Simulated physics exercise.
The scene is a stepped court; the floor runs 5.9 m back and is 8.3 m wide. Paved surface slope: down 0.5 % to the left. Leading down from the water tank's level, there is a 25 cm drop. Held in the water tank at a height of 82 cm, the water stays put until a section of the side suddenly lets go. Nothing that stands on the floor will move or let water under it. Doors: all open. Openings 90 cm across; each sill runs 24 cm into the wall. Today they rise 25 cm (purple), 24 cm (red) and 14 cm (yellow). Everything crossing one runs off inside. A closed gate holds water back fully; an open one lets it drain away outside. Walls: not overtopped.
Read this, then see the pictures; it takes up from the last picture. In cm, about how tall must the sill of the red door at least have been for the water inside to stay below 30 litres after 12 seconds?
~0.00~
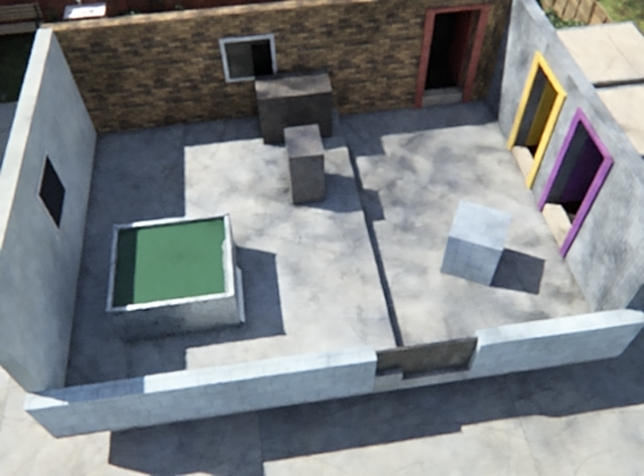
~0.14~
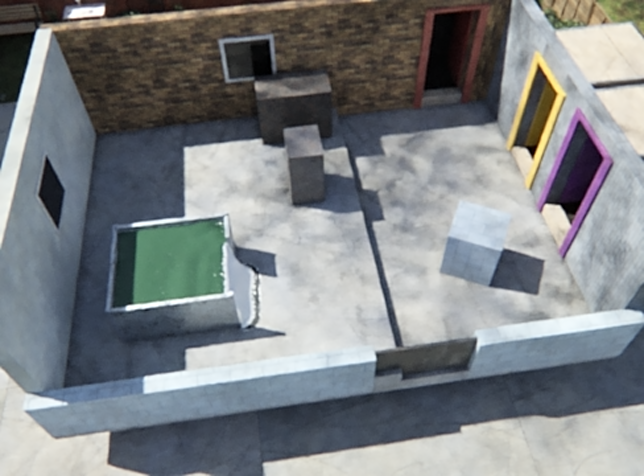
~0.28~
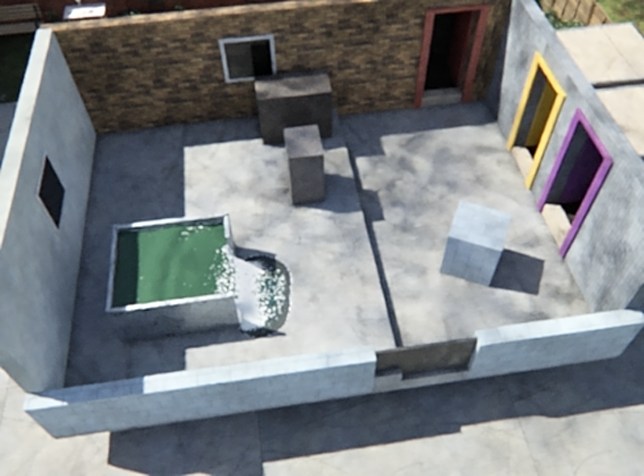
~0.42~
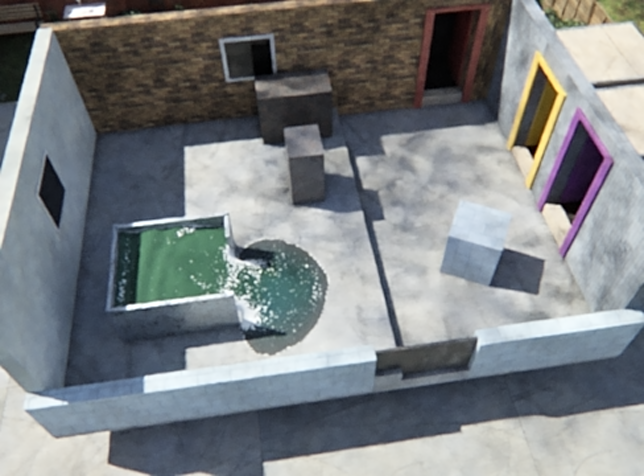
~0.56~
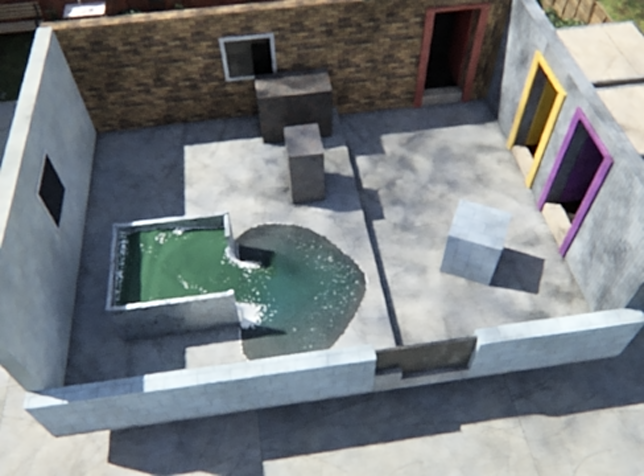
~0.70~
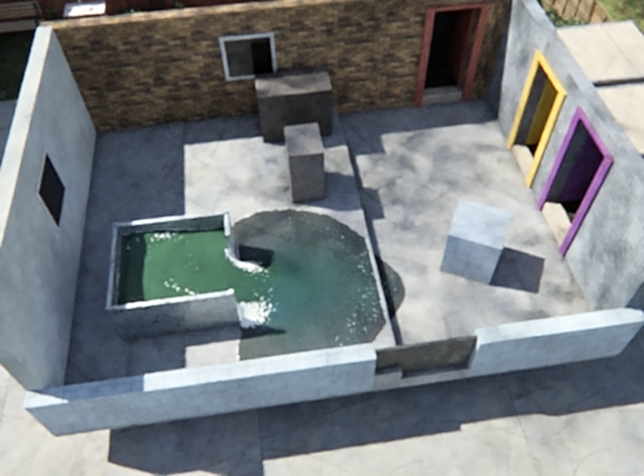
It would have had to be close to 15 cm tall.
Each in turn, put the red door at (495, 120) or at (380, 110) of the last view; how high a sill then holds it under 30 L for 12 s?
You'd want about 11.5 cm there first, then about 11.0 cm.
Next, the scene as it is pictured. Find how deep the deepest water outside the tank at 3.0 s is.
Around 38 centimetres.
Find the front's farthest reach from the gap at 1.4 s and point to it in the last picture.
Around pixel (548, 292).
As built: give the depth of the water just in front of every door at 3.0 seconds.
Reading in centimetres: Purple = 8, red = 0, yellow = 14.
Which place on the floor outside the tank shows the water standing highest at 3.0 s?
Look close to (598, 325).
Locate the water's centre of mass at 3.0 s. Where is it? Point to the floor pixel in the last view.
Approximately (375, 267).
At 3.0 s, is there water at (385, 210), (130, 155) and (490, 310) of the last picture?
Taking the spots one by one: Swamped, untouched, swamped.
After 1.4 s water covers 30 % of the floor, deepest (38 cm) near (243, 297); it has not reached the red door.
After 3.0 s water covers 50 % of the floor, deepest (38 cm) near (598, 325); it has not reached the red door.
After 12.0 s water covers 55 % of the floor, deepest (14 cm) near (603, 335); 8 cm at the red door, 1 litre in over its 24 cm sill.
At the red door as built, the water arrived by 3.6 s and peaked near 24 cm at 4.8 s.
Run again over the same 12 s with other heights there, 44 litres in over 13.5 cm, 13 litres over 18.5 cm. The limit of 30 litres is kept from about 15 cm up.
